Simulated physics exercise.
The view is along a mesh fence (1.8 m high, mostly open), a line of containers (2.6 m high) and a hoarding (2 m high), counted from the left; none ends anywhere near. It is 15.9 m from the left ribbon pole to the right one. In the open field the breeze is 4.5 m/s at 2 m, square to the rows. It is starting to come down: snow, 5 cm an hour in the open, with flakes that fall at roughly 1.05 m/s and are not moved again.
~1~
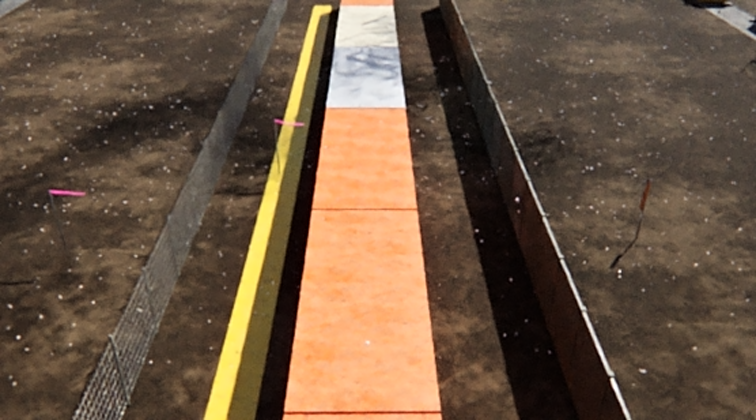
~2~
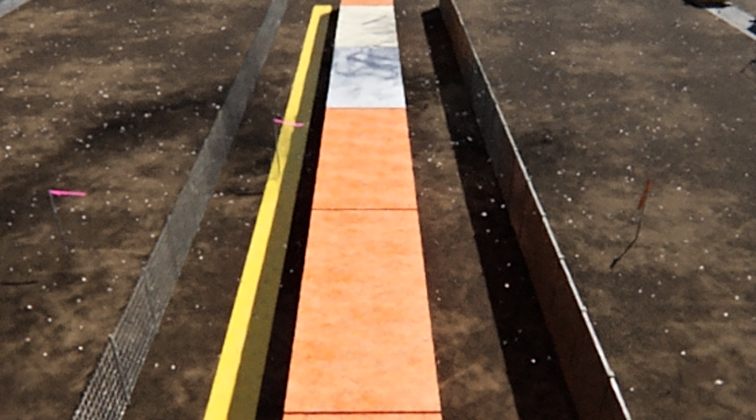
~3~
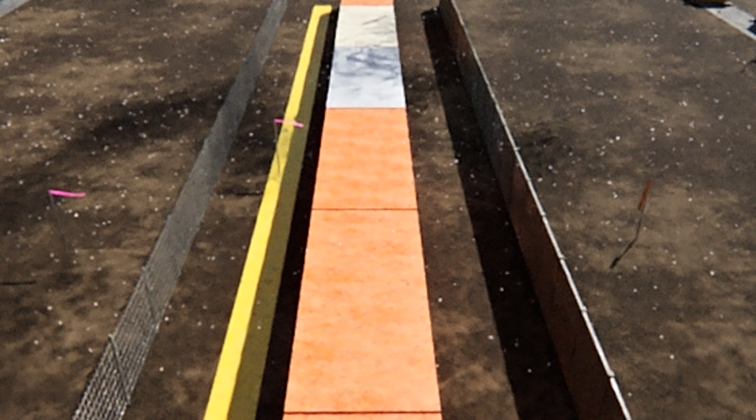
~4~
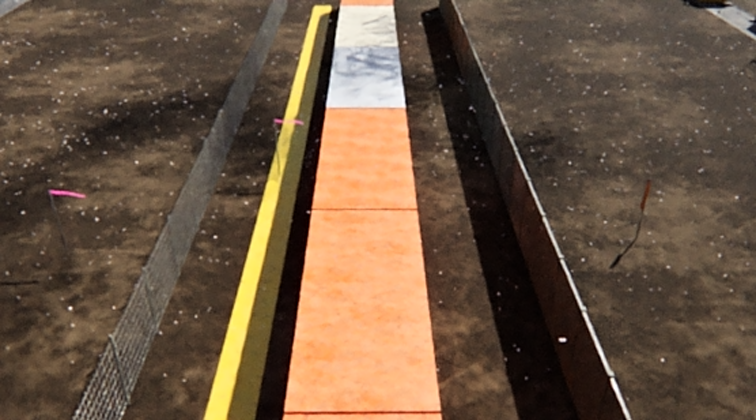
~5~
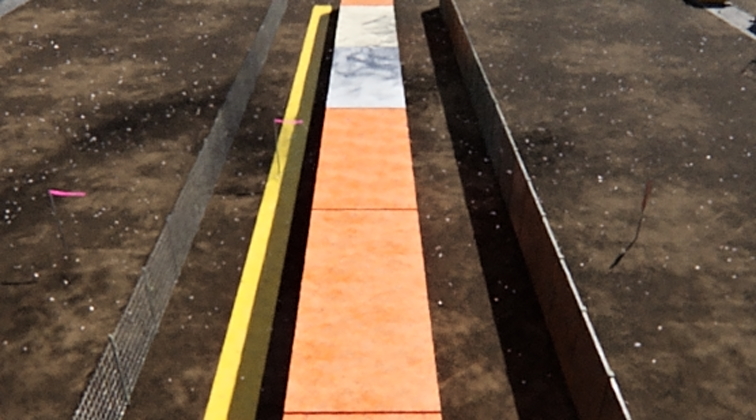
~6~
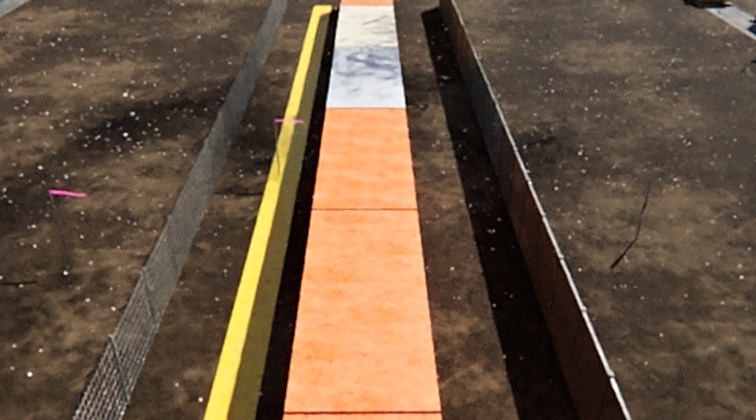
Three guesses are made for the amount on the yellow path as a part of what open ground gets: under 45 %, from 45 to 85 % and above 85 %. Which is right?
On the yellow path: More than 85 % of what open ground gets.
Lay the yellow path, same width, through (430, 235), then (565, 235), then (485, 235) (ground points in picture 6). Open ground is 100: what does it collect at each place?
In turn about 70 %, 80 %, 70 %.
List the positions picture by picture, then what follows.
The left ribbon ends at (85, 194), leaning 85 degrees to the right, in the first frame.
The right ribbon ends at (639, 210), leaning 15 degrees to the left and the yellow one passes (271, 238), in the second frame.
The inner ribbon ends at (303, 125), leaning 80 degrees to the right, above the rows the flakes slant 85 degrees from upright, towards the right and the top of the mesh fence crosses (198, 157), in the third frame.
The left ribbon ends at (85, 197), leaning 80 degrees to the right and the yellow one passes (280, 194), in the fourth frame.
The right ribbon ends at (643, 209), hanging almost straight and above the rows the flakes slant 85 degrees from upright, towards the right, in the fifth frame.
The inner ribbon ends at (303, 122), leaning 85 degrees to the right and the top of the hoarding crosses (516, 151), in the sixth frame.
In 10 minutes the yellow path collects 9 mm against 8 mm in the open.
In 30 minutes the yellow path collects 28 mm against 25 mm in the open.
In 60 minutes the yellow path collects 55 mm against 50 mm in the open, so the yellow path has 110 % of the open amount; the left half of it has 112 %, the right half 108 %.
